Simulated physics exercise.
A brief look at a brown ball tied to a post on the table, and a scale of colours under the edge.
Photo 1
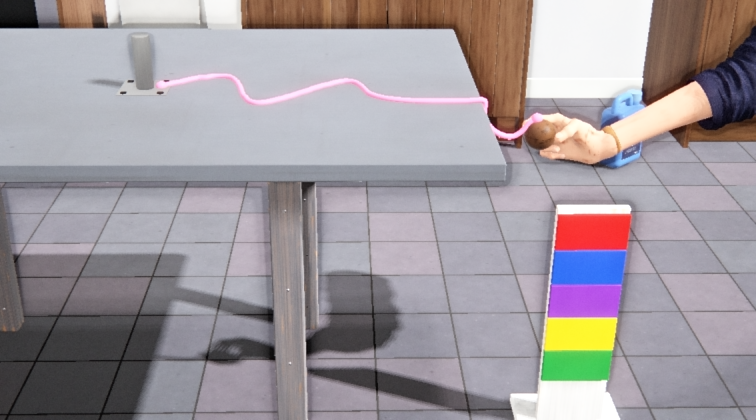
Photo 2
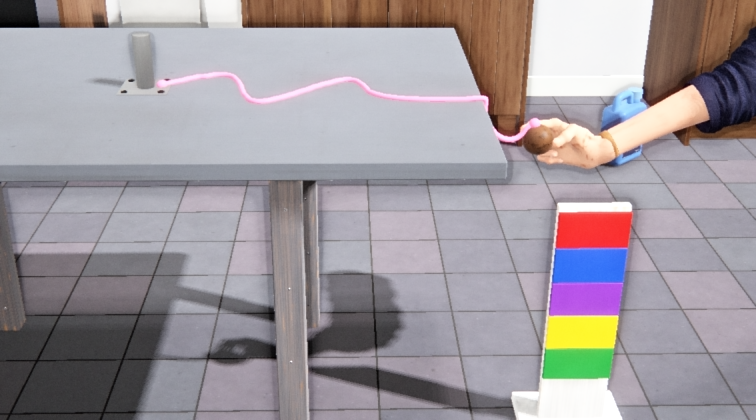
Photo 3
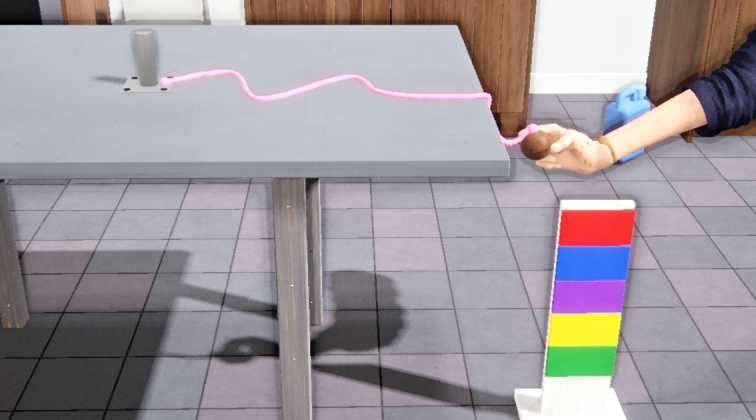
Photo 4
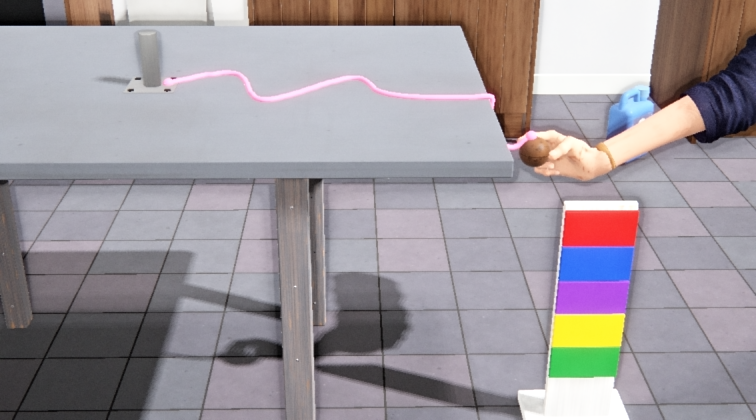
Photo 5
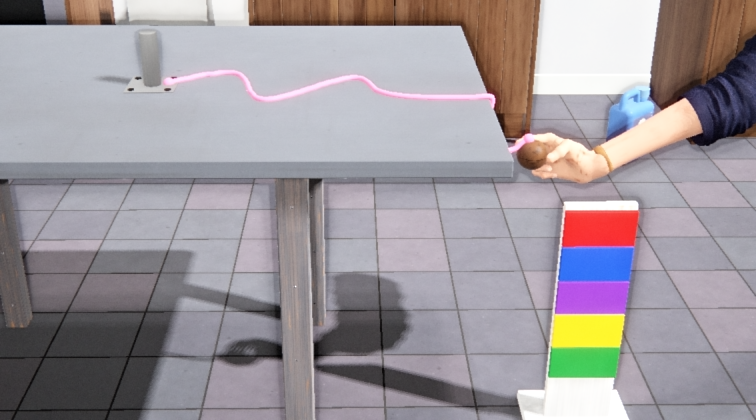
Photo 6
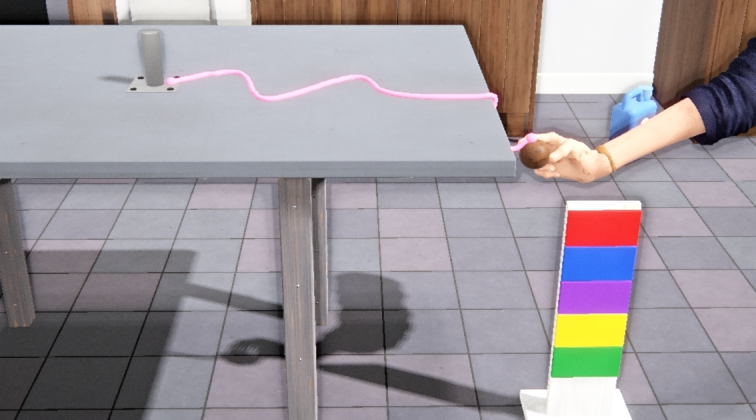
The footage shows a hand at the right edge of a grey table holding a brown ball tied by a wavy pink cord to a post, lowering it slightly beside the tabletop, above a striped colour scale.
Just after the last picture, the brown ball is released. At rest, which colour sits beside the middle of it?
Its centre is beside purple.
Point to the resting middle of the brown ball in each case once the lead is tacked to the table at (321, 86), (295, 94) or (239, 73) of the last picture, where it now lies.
Per try (px, approx.): (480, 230), (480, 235), (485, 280).
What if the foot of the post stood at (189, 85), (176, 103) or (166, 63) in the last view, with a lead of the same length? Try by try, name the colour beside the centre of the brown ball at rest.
Yellow; yellow; purple.
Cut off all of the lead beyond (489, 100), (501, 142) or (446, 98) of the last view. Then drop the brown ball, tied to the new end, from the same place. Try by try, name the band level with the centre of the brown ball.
Results, first to last: Red; blue; above them all.
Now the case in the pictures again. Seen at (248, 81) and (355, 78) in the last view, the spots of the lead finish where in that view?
You'll find the first mark at (276, 87) and the second mark at (449, 92).
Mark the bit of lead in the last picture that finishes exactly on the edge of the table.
It is around (376, 87).
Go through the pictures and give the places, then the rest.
The first picture shows brown ball (540, 135); red (593, 234); blue (589, 268); purple (585, 303); yellow (581, 335); green (577, 367).
The second picture shows brown ball (538, 139); lead through (200, 77) (244, 95) (313, 88) (373, 94) (468, 100).
The third picture shows brown ball (536, 145).
The fourth picture shows brown ball (534, 152); lead through (206, 75) (250, 93) (319, 86) (379, 92) (475, 98).
The fifth picture shows brown ball (532, 154).
The sixth picture shows brown ball (535, 154); lead through (209, 74) (253, 92) (322, 85) (382, 91) (477, 97).
A little later, ball near (463, 298); level with purple.
Next, ball near (496, 298); level with purple.
When it is over, ball near (481, 300); level with purple. At purple.
